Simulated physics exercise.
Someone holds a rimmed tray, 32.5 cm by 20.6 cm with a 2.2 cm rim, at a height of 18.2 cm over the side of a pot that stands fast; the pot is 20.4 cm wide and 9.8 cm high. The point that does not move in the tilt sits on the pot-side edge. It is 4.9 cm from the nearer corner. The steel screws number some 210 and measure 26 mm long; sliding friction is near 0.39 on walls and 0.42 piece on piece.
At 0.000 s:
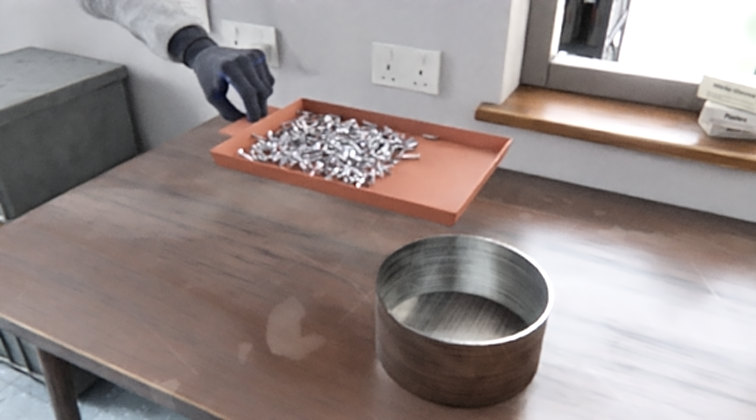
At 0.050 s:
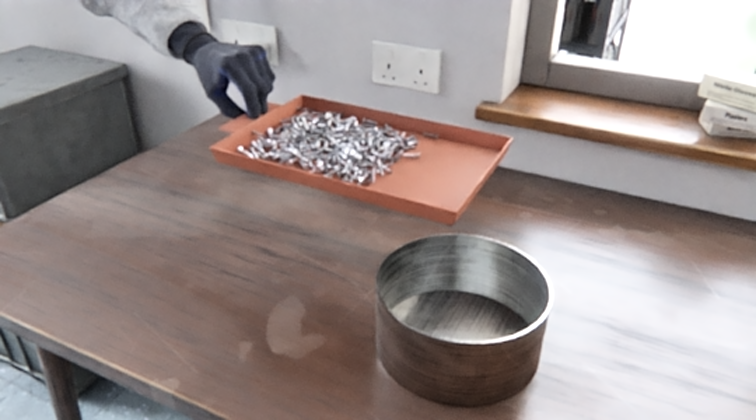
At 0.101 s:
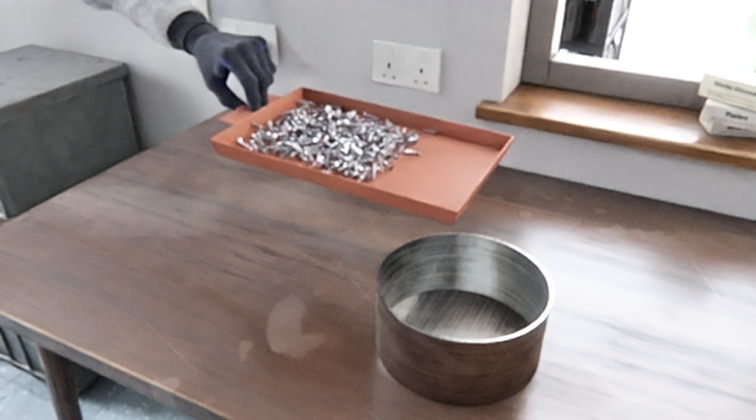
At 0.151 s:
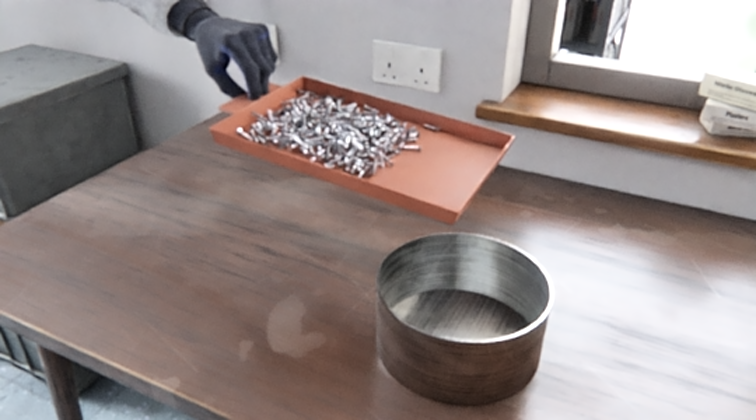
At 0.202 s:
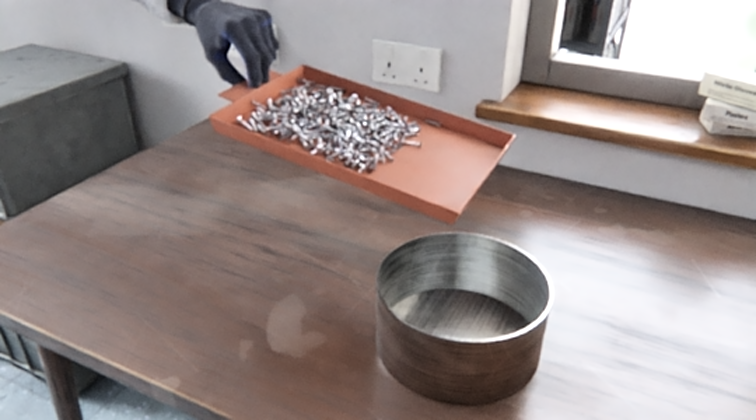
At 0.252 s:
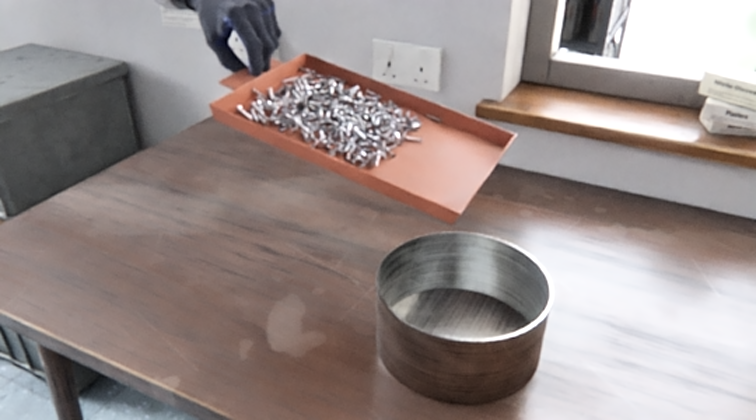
On a dark wooden table by a window, a round metal pot stands still while a gloved hand grips the left end of an orange tray heaped with small silvery metal pieces. The hand gradually raises that end, tilting the tray down toward the right, while the pieces stay bunched on its left side.
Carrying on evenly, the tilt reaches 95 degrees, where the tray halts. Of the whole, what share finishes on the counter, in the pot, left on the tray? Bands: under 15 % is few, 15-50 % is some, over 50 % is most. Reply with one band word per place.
Counter some, pot most, left on the tray few.
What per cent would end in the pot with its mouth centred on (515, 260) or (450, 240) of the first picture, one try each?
About 95 percent the first time and about 45 percent the second.
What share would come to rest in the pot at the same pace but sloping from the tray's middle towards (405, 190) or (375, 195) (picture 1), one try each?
First try: Around 100 percent; second try: Around 85 percent.
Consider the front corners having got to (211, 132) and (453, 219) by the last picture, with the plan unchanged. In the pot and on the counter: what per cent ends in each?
The pot gets 60 and the counter 40.
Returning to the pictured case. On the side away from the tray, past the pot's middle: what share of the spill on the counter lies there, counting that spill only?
About 90 per cent.
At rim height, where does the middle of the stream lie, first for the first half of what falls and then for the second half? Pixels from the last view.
At roughly (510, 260) first, later on at (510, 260).
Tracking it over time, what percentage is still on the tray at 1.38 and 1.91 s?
In turn: 55, 5.
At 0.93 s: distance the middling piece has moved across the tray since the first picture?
By then it sits near 20 cm from where it began.
After 0.93 s, tilt 50 degrees; the tray holds 95 %, the pot 0 %.
After 1.38 s, tilt 77 degrees; the tray holds 55 %, the pot 30 %.
Then, at 1.91 s, tilt 95 degrees; the tray holds 5 %, the pot 60 %.
In the end, at 2.8 s, counter 30 %, pot 70 %, tray 0 %.
